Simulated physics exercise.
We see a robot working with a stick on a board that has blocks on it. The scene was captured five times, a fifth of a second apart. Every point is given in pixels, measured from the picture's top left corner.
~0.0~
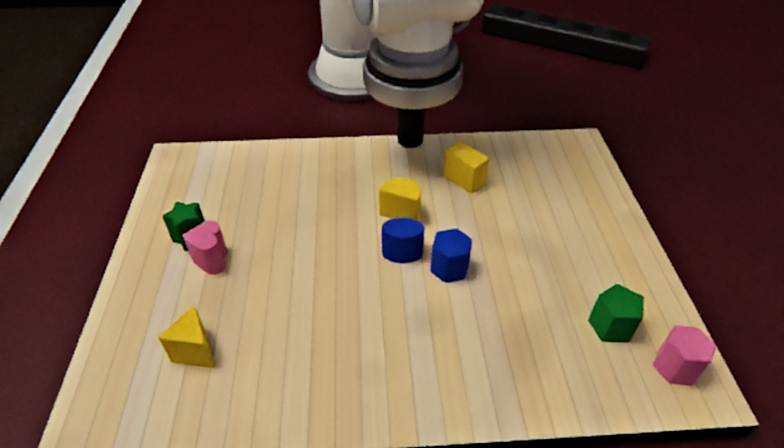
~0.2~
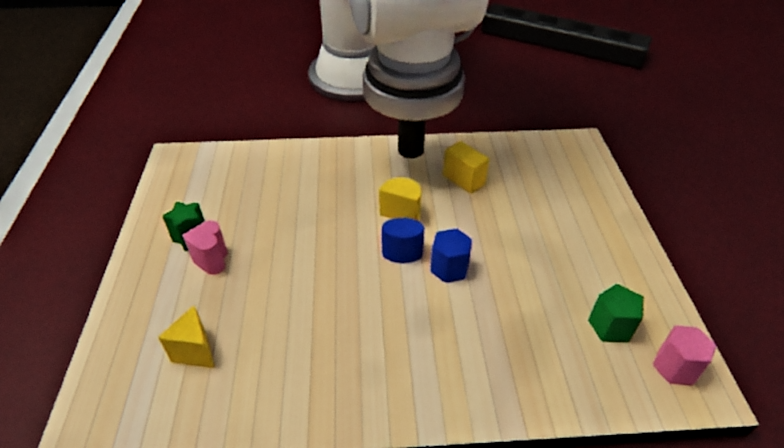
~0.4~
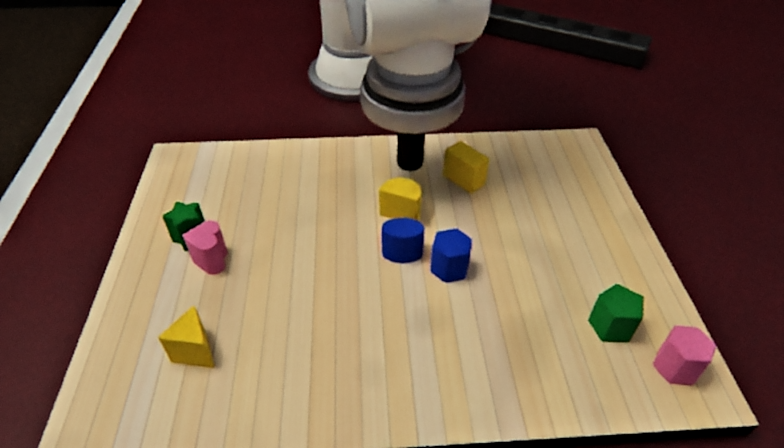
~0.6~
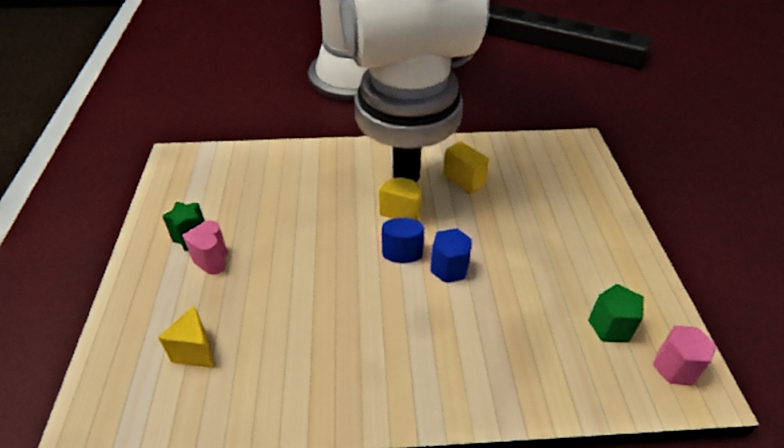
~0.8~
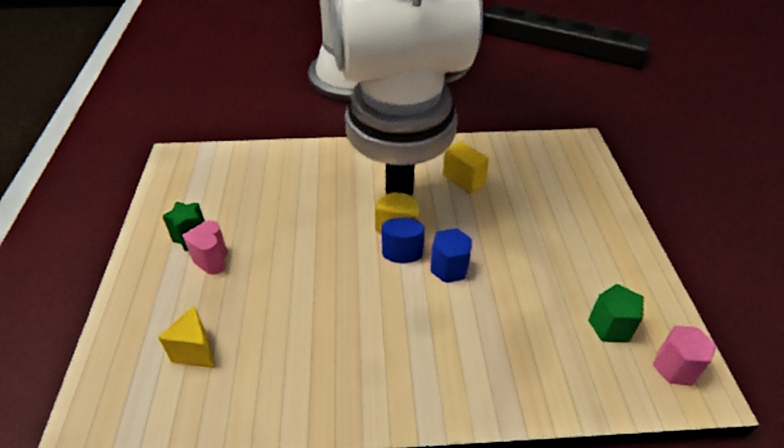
Robot arm moving its black stick toward the viewer over a wooden board, nudging a yellow block toward a blue one.
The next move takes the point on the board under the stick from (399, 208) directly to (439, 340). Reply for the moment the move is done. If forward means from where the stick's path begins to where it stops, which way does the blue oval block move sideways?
Towards the right-hand side.
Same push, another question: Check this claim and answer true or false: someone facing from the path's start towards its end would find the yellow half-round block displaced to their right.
Answer: True.
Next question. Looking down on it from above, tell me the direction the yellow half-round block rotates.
It is turned clockwise.
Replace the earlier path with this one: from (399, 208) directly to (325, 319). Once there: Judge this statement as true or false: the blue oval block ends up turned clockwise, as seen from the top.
That statement is not accurate.
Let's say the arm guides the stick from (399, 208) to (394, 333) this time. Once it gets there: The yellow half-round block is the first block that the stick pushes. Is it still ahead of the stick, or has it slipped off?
The stick still drives it.
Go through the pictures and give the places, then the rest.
In the first picture, tip of the stick at (410, 141), middles of tops, yellow half-round block at (403, 187), blue oval block at (403, 227), blue six-sided block at (453, 242).
In the second picture, stick at (411, 151), nothing pushed.
In the third picture, stick at (410, 163), nothing pushed.
In the fourth picture, stick at (406, 176), nothing pushed.
In the fifth picture, stick at (400, 191), yellow half-round block at (399, 202), blue oval block at (403, 227), blue six-sided block at (453, 242).
On the path given first. One third of the way, stick at (411, 230); yellow half-round block at (407, 244); blue oval block at (404, 267), turned 25° clockwise.
Two thirds of the way, stick at (424, 274); yellow half-round block at (412, 291), turned 35° clockwise; blue oval block at (393, 312), turned 55° clockwise; blue six-sided block at (455, 244), turned 20° anticlockwise.
At the end, stick at (441, 325); yellow half-round block at (411, 337), turned 90° clockwise; blue oval block at (377, 336), turned 100° clockwise; blue six-sided block at (455, 244), turned 20° anticlockwise.
